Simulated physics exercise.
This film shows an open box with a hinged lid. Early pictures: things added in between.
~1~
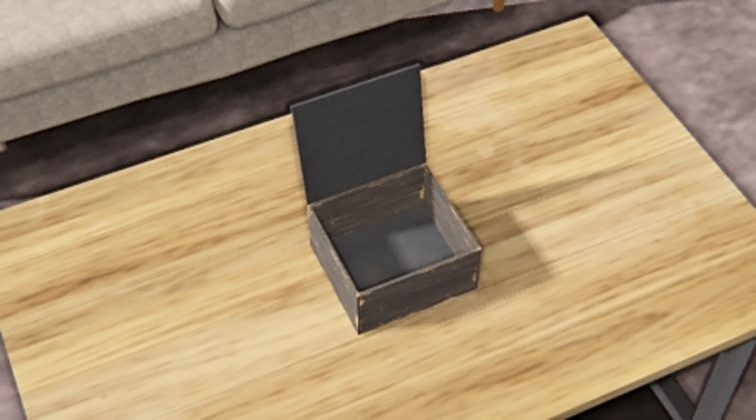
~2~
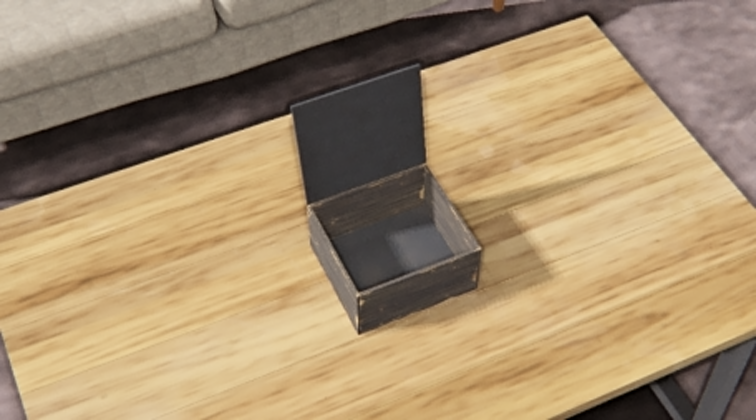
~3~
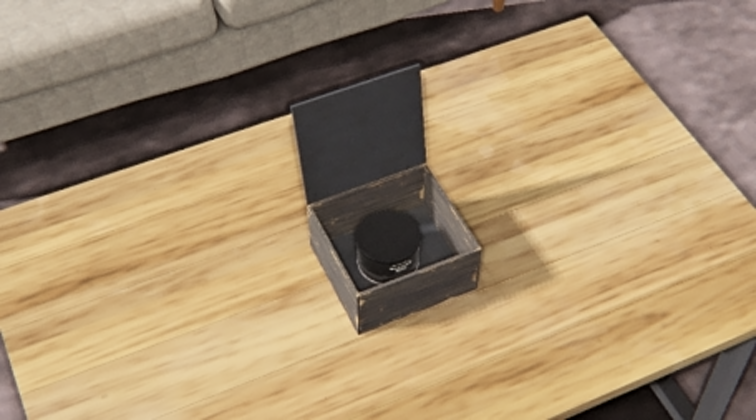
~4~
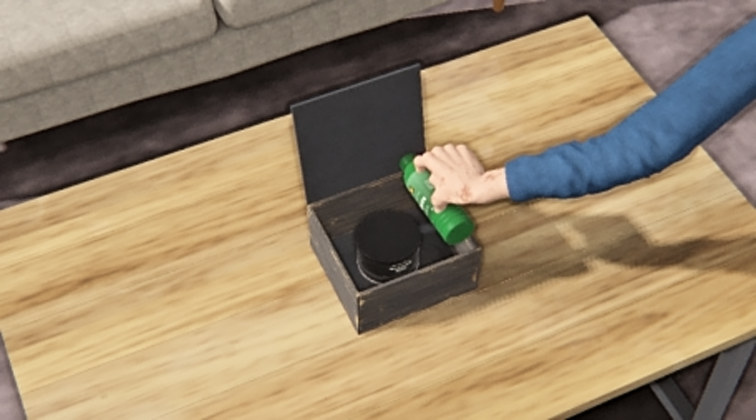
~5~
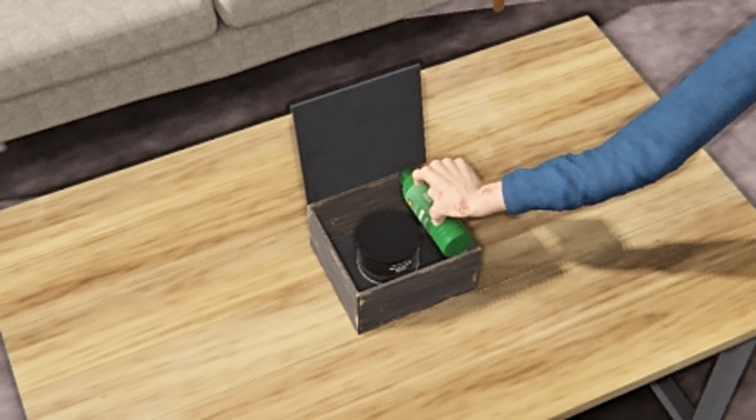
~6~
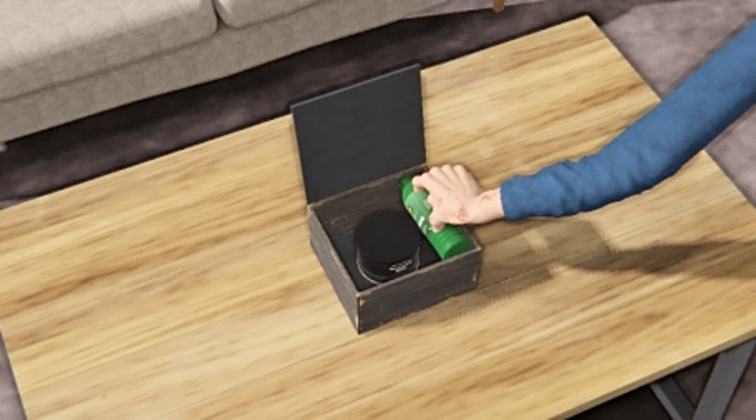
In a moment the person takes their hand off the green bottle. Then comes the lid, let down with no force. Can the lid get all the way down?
Yes: The lid finishes lowered.
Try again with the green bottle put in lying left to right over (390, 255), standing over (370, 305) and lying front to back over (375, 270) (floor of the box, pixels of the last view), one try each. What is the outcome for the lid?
Lid, in order: Held open, held open, held open.
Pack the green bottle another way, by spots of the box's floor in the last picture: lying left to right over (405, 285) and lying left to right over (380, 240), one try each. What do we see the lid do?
First try: It closes; second try: It is held up.
Then, 0.40 s on from there, green bottle shifted about its own width near (432, 238).
Then, 1.40 s on from there, lid 72° above the rim; green bottle shifted about its own width near (431, 238).
Then, 1.80 s on from there, lid 42° above the rim; green bottle shifted about its own width near (431, 238).
Then, 2.10 s on from there, lid 13° above the rim; green bottle shifted about its own width near (431, 238).
In the end, lid shut; moved from the start, green bottle; black tub unmoved. At the end, from the last picture's camera, green bottle near (431, 238).
